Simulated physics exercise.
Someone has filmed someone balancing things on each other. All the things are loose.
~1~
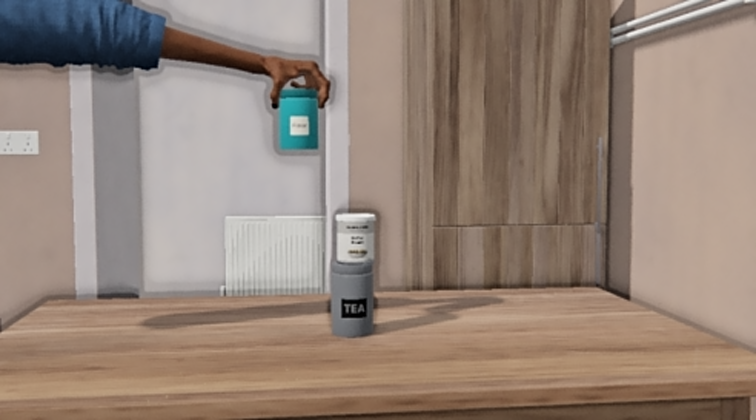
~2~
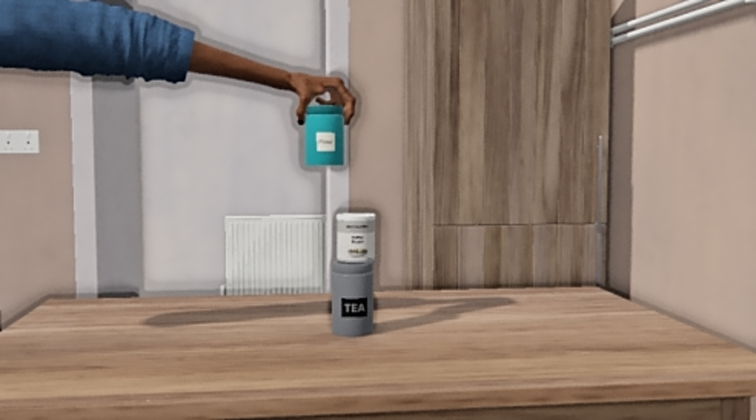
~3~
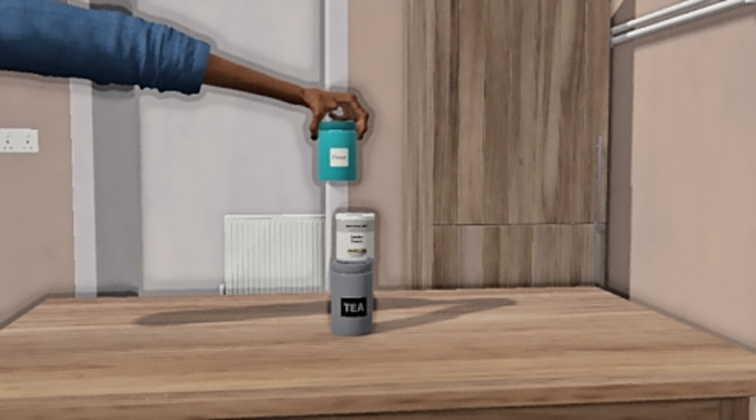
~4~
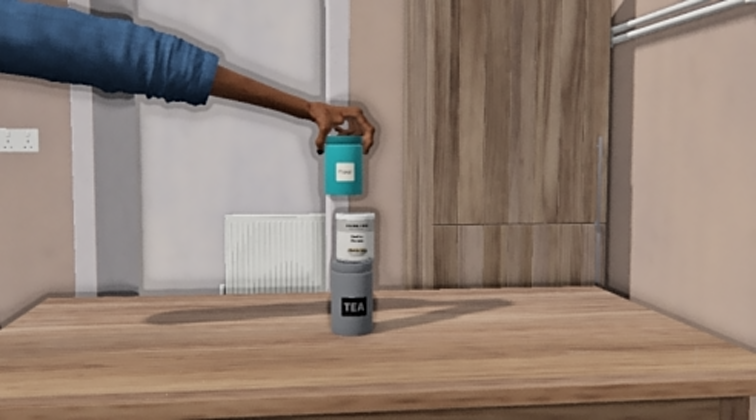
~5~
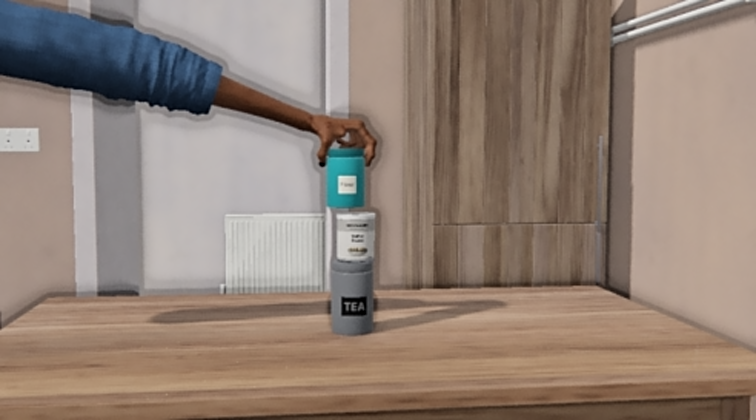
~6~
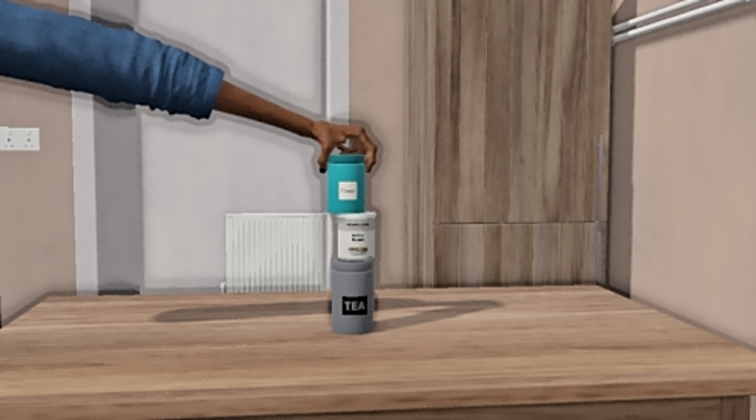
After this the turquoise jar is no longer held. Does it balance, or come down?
The pile stays up.
Then, 1.00 s later than the last frame, all is still.
Then, 2.10 s later than the last frame, turquoise jar resting near (345, 184).
When it is over, all 3 as before. End places, in pixels of the last picture, turquoise jar near (345, 184). The pile holds.
